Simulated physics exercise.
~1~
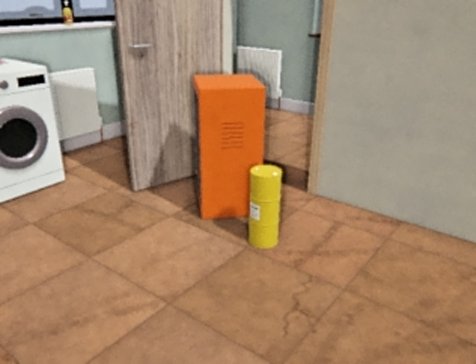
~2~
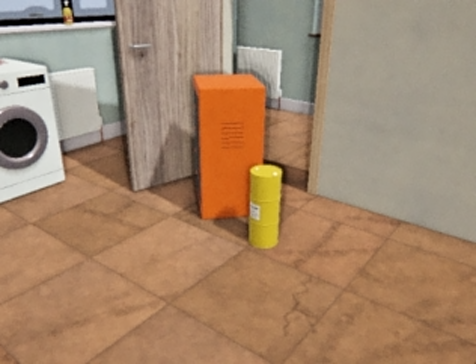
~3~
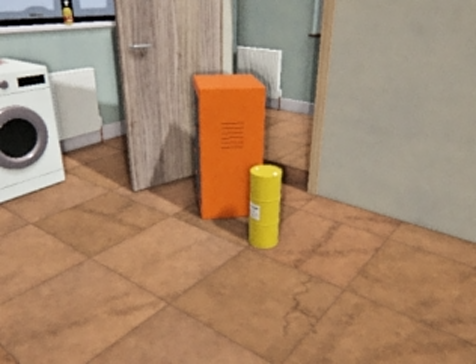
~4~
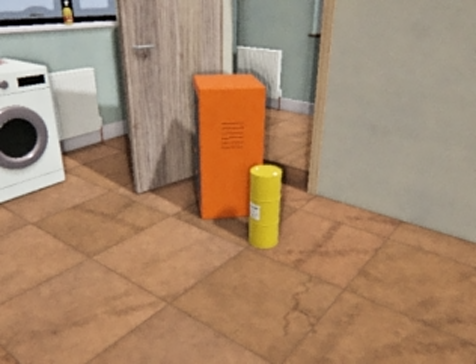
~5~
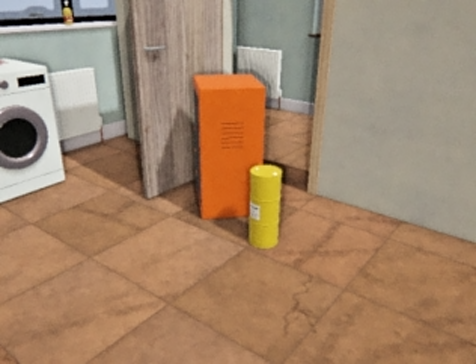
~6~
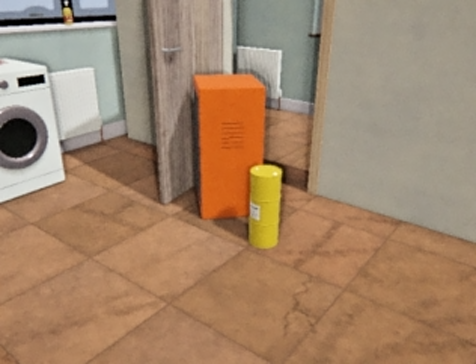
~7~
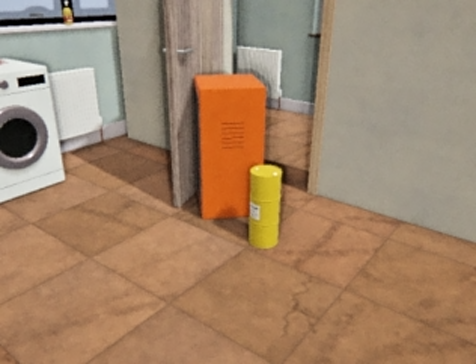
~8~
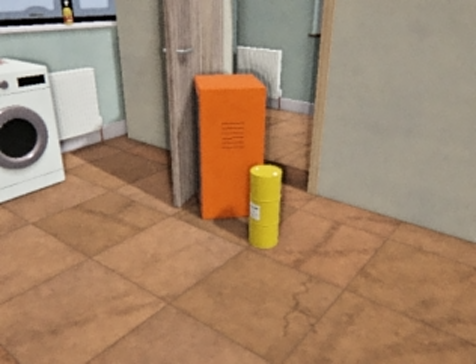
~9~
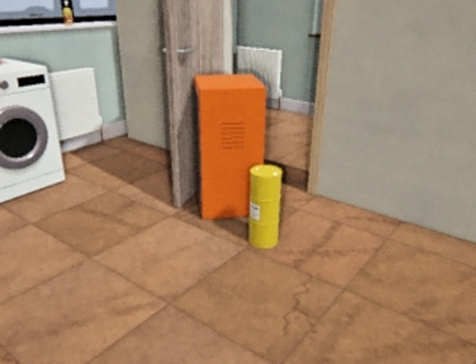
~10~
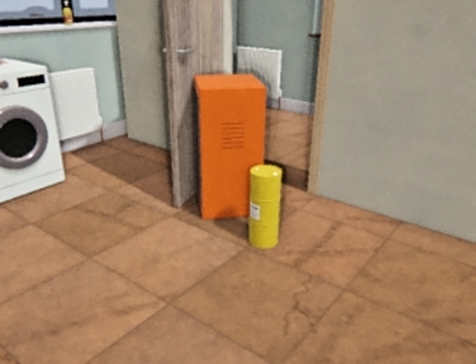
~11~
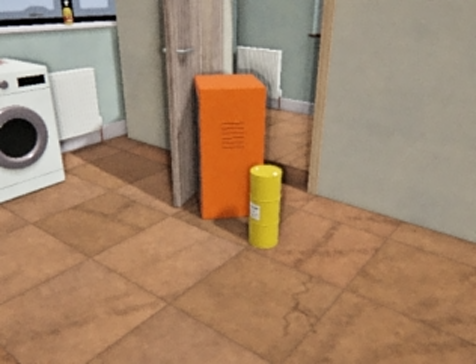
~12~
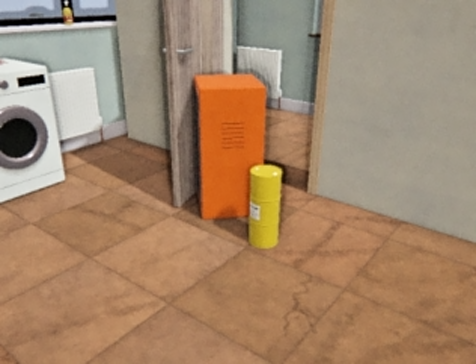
A bright orange, locker-like cabinet stands in front of an open wooden door in a room with brown tiled floor, seen from a still, slightly raised viewpoint. A small yellow canister sits on the tiles just in front of it to the right, while a white washing machine stands at the left edge beside a white radiator. At first the door holds nearly still, then it swings to the right behind the cabinet, baring more of the wall behind it. The door stops still well open, its edge beside the cabinet, with the cabinet and canister unmoved.
